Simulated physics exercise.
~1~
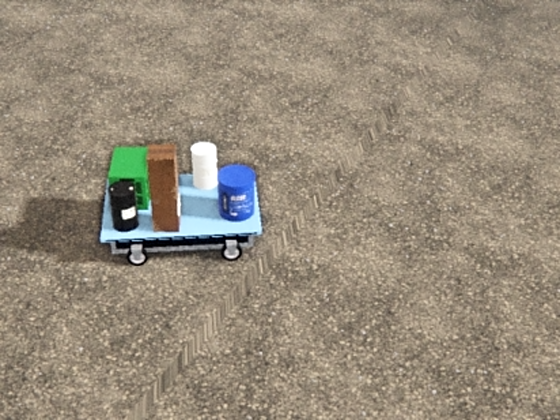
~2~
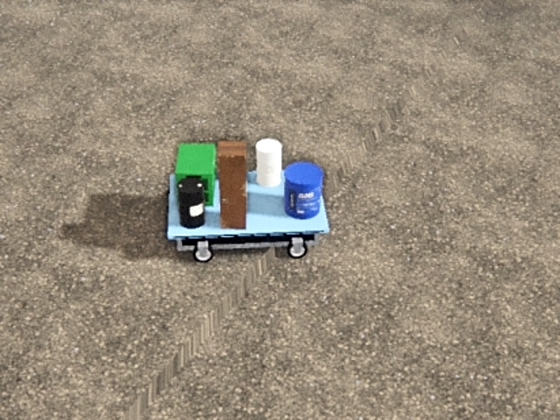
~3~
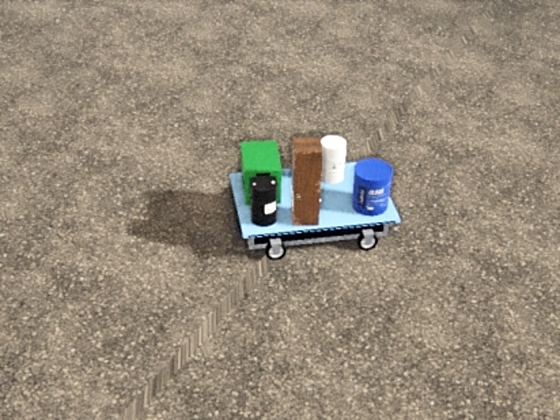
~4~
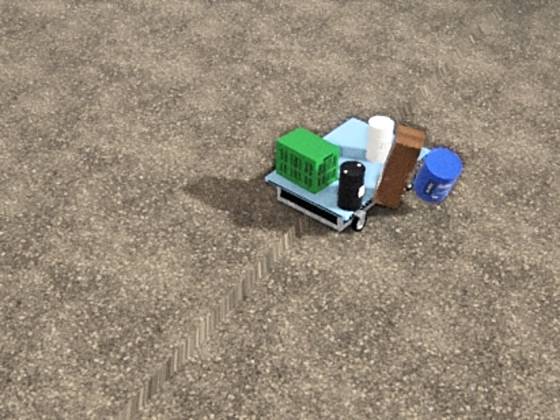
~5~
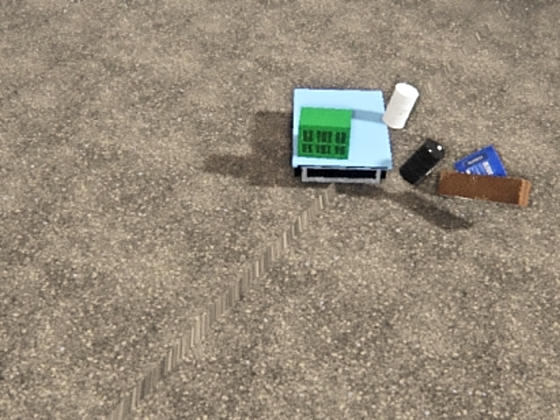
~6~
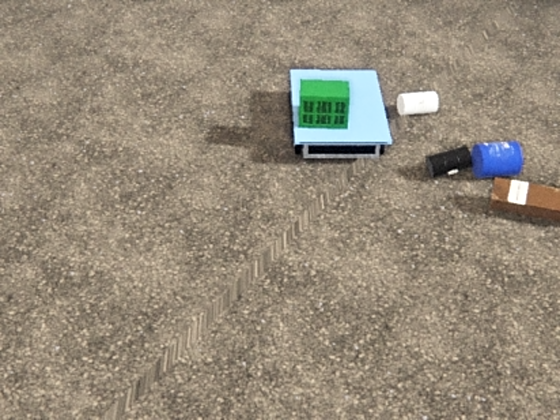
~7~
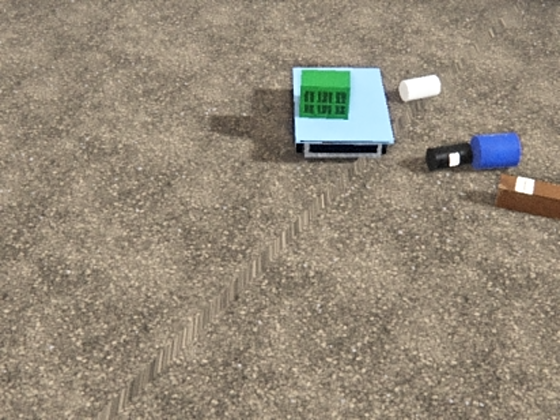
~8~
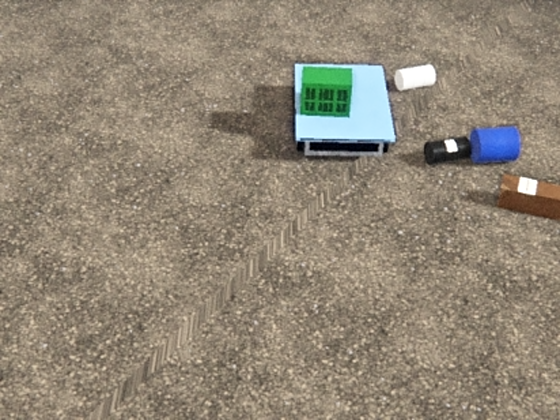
In the video, a flat blue cart carrying five loose items rolls right, then swings away from the viewer, shedding a blue pail, brown box, black canister and white canister to its right, and stops with only the green crate still aboard.
